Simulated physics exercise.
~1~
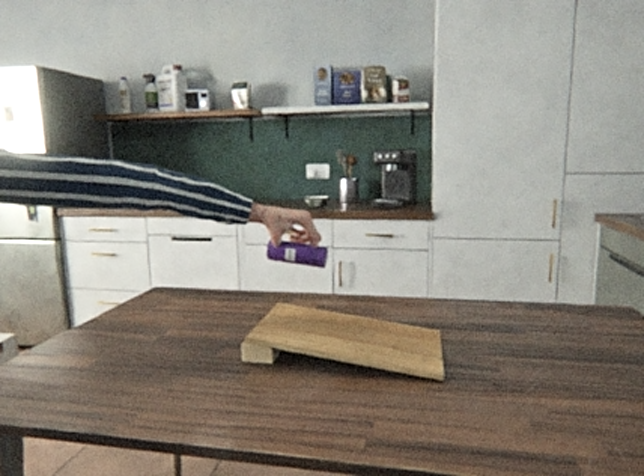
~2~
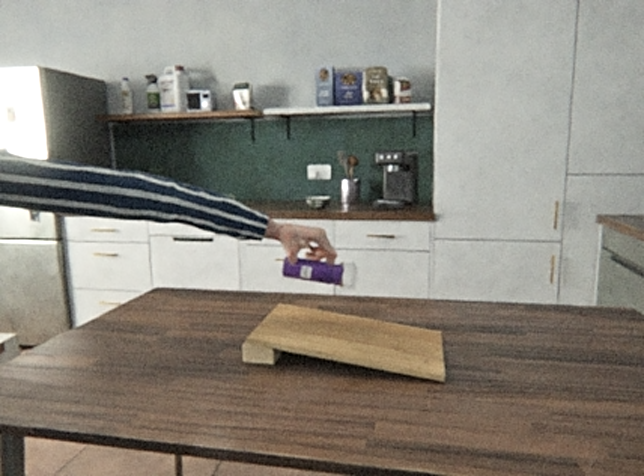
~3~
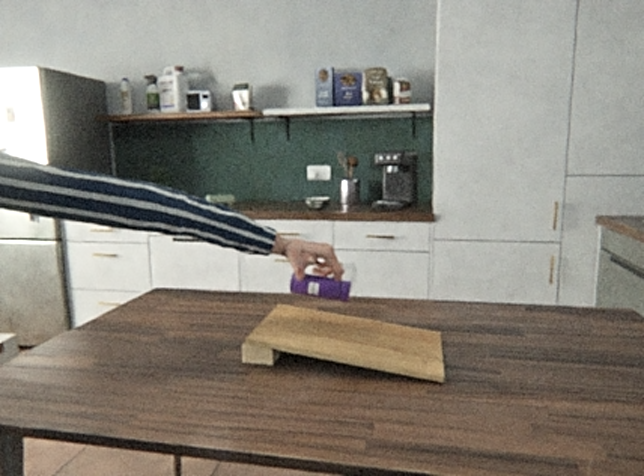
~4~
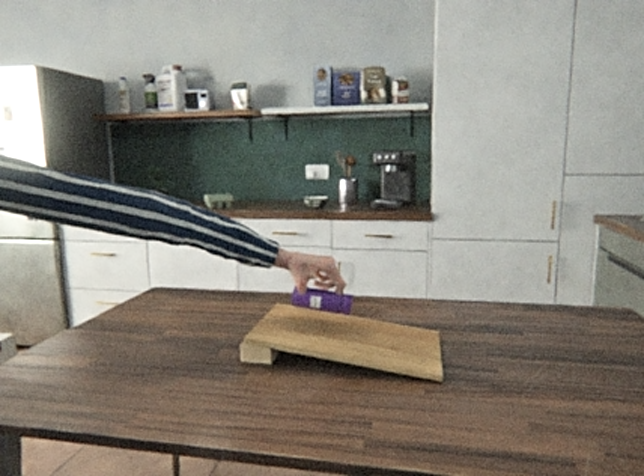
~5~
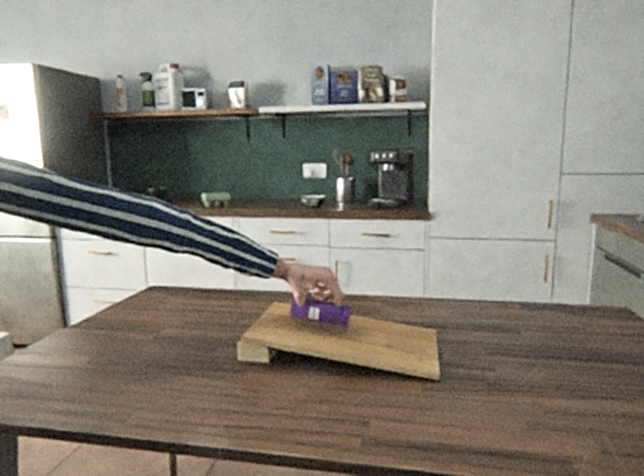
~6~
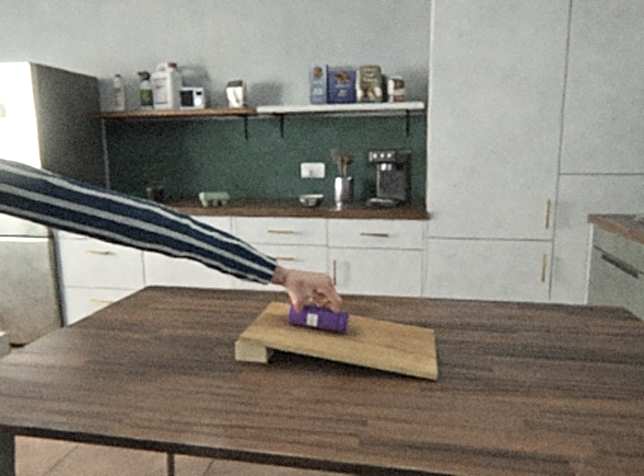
In a kitchen, a hand in a striped sleeve moved a purple shaker slightly right and down over a wooden table, then set it on a propped-up board and kept hold of it.
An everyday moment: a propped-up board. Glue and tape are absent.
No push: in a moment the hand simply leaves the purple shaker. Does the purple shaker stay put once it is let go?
Yes, it is not moving.
Then, 0.20 s after the last picture, nothing has stirred.
Then, 0.50 s after the last picture, purple shaker resting near (319, 318).
At rest, it is in place. Seen from the same camera at the end, purple shaker near (319, 318). The purple shaker stays where it is put.
